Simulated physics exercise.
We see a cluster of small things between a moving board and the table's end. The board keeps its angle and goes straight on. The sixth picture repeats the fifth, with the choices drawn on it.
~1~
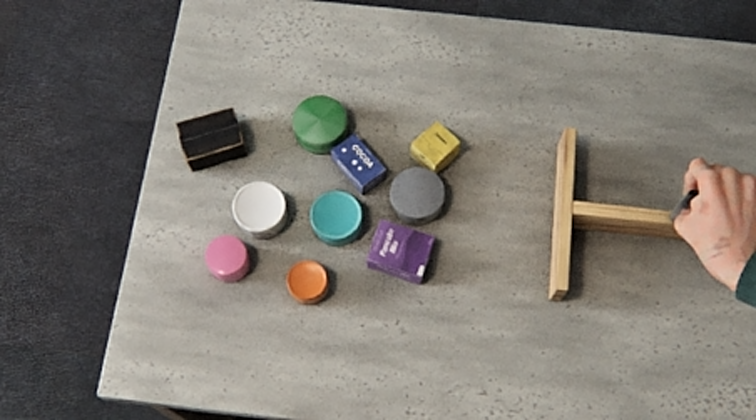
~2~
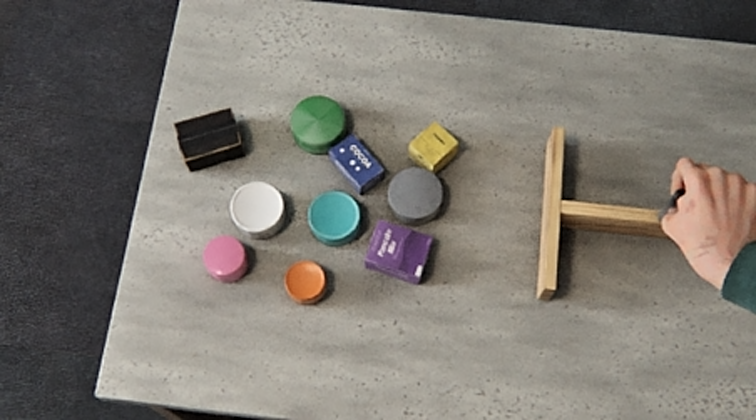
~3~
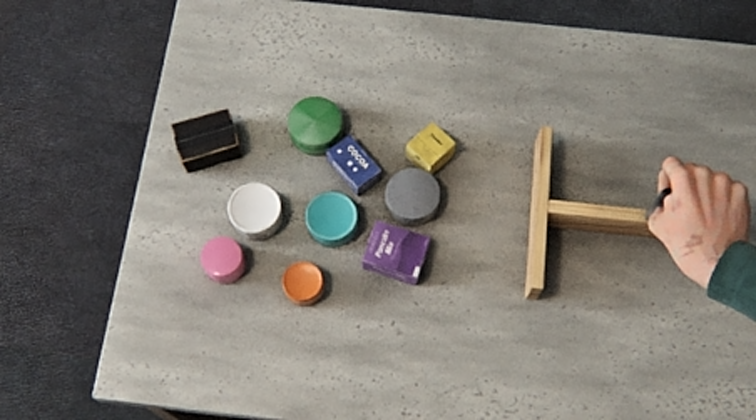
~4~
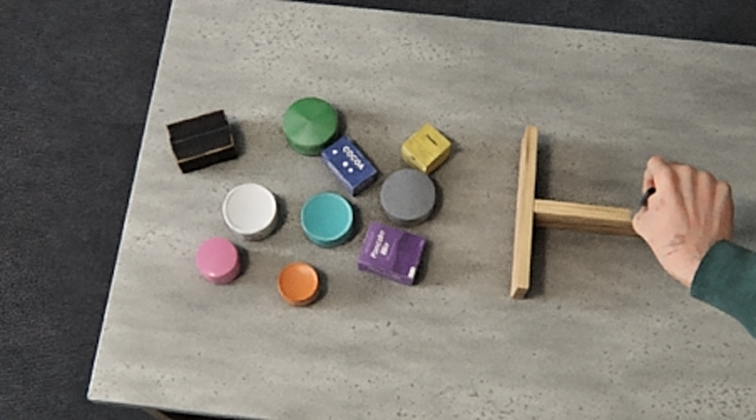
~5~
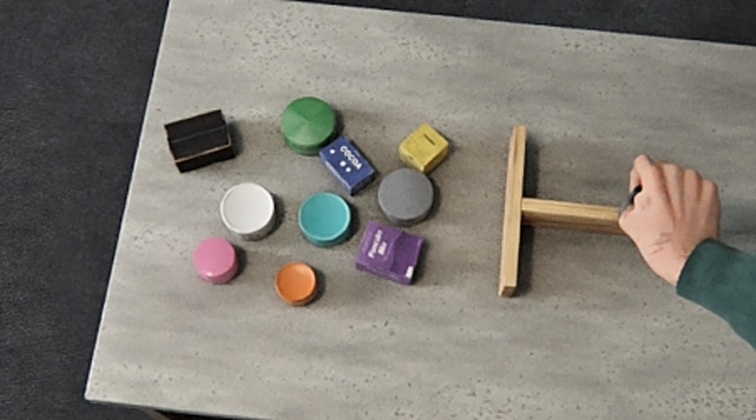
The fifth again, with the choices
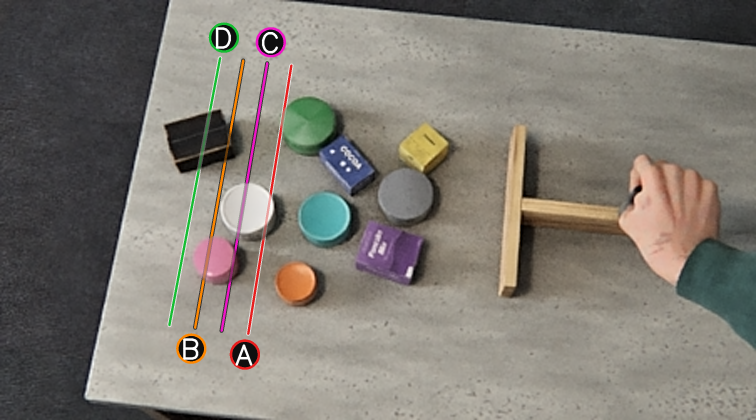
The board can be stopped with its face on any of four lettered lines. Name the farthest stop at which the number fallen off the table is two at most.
No third one falls up to B.
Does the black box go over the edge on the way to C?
By then, no.
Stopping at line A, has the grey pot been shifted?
By then, yes.
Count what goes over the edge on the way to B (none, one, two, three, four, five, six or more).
Two.
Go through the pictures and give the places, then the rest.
In the first picture, blue packet (358, 164); grey pot (417, 197); orange tub (308, 283).
In the second picture, board (555, 205); yellow box (434, 149).
In the third picture, board (542, 205); turquoise tub (332, 220).
In the fourth picture, board (528, 204); black box (203, 141).
In the fifth picture, board (516, 203); green tin (308, 126); blue packet (347, 165); grey pot (406, 198).
On the marked copy, A at (271, 193); B at (220, 187); C at (246, 190); D at (196, 185).
Following B. Soon after the start, board (408, 192); green tin (305, 123); purple packet (366, 254).
Later, board (301, 181); white jar (165, 216); turquoise tub (217, 203).
In the end, board (220, 172); white jar over the edge; black box over the edge; two fallen.
As for the rest, A is within the limit but short; C is within the limit but short; D drops three.
